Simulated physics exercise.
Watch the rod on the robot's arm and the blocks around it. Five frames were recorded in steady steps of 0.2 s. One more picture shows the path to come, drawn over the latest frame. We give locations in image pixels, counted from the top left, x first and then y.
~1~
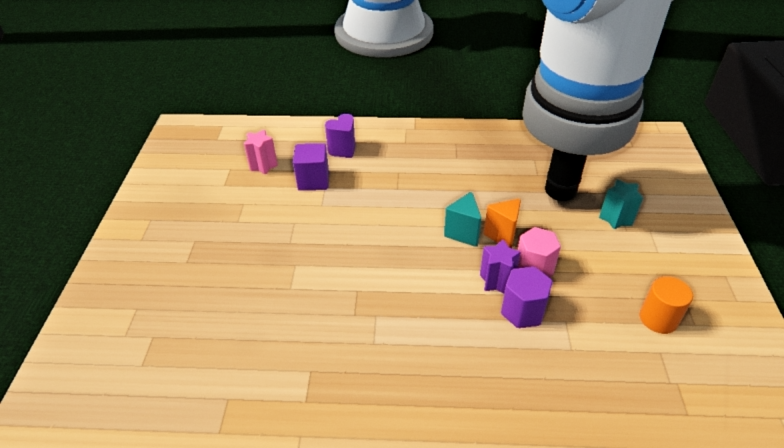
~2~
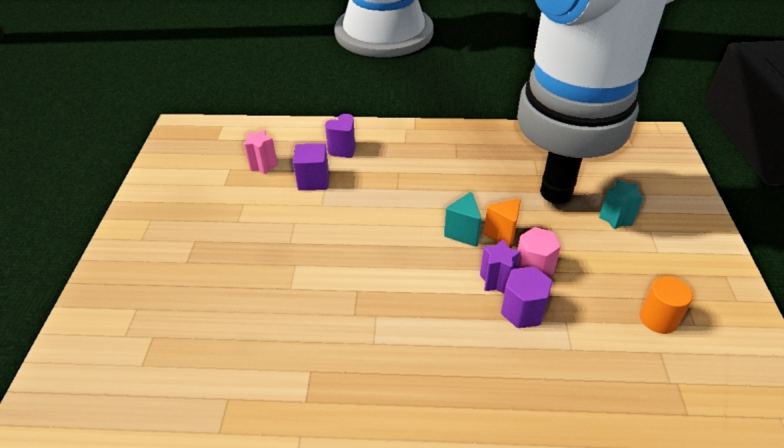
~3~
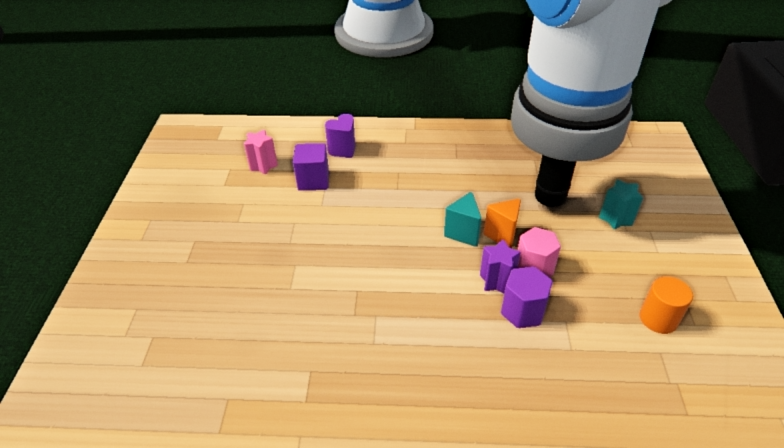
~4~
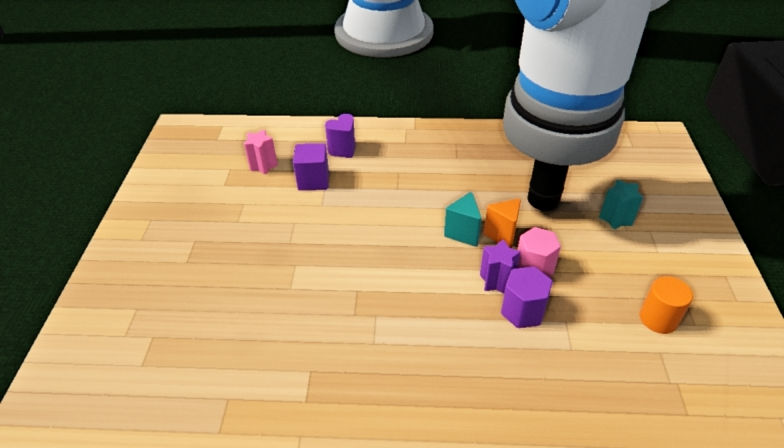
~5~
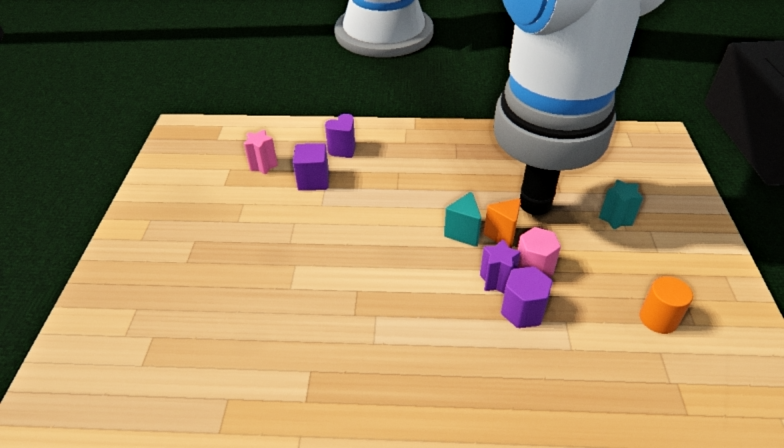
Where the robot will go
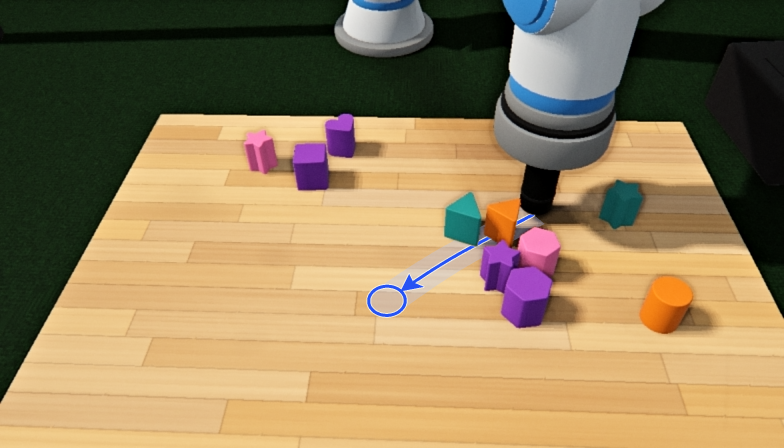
A pale wooden tabletop against a dark green background is seen from above at an angle, with a white and blue robot arm reaching in from the upper right. Pink and purple blocks sit at the upper left, a mixed cluster near the centre, and turquoise and orange pieces to the right. The arm's black rod slides slowly left and slightly nearer, approaching the cluster, while the blocks stay still.
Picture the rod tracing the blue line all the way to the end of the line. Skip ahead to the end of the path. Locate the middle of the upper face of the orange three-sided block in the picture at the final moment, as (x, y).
The point I'd pick in the picture is (465, 253).
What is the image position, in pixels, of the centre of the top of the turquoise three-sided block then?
Answer: (439, 211).
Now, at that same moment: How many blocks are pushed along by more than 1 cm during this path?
My best guess is that a pair of blocks move over 1 cm.
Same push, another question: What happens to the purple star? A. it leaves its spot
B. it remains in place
B (it remains in place)
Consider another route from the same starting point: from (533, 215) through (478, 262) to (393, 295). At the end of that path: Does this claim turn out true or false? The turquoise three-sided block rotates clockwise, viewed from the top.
True - the claim holds.
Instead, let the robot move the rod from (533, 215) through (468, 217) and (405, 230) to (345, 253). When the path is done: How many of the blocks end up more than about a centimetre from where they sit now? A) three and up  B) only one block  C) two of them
The answer is B.
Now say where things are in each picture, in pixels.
Rod tip at (560, 192); block tops, turquoise three-sided block at (466, 205); purple star at (502, 253); orange three-sided block at (508, 208), in the first picture.
Rod at (556, 194); blocks unchanged, in the second picture.
Rod at (550, 197); blocks unchanged, in the third picture.
Rod at (543, 201); blocks unchanged, in the fourth picture.
Rod at (535, 205); turquoise three-sided block at (466, 205); purple star at (502, 253); orange three-sided block at (508, 208), in the fifth picture.
Path on the board, from (533, 215) through (462, 252) to (387, 300).
The first path, step by step. One third of the way, rod at (487, 230); turquoise three-sided block at (460, 208), turned 30° clockwise; orange three-sided block at (480, 234), turned 45° anticlockwise.
Two thirds of the way, rod at (437, 258); turquoise three-sided block at (439, 211), turned 60° clockwise; orange three-sided block at (465, 253).
At the end, rod at (387, 292); turquoise three-sided block at (439, 211), turned 60° clockwise; purple star in place; orange three-sided block at (465, 253), turned 145° anticlockwise.
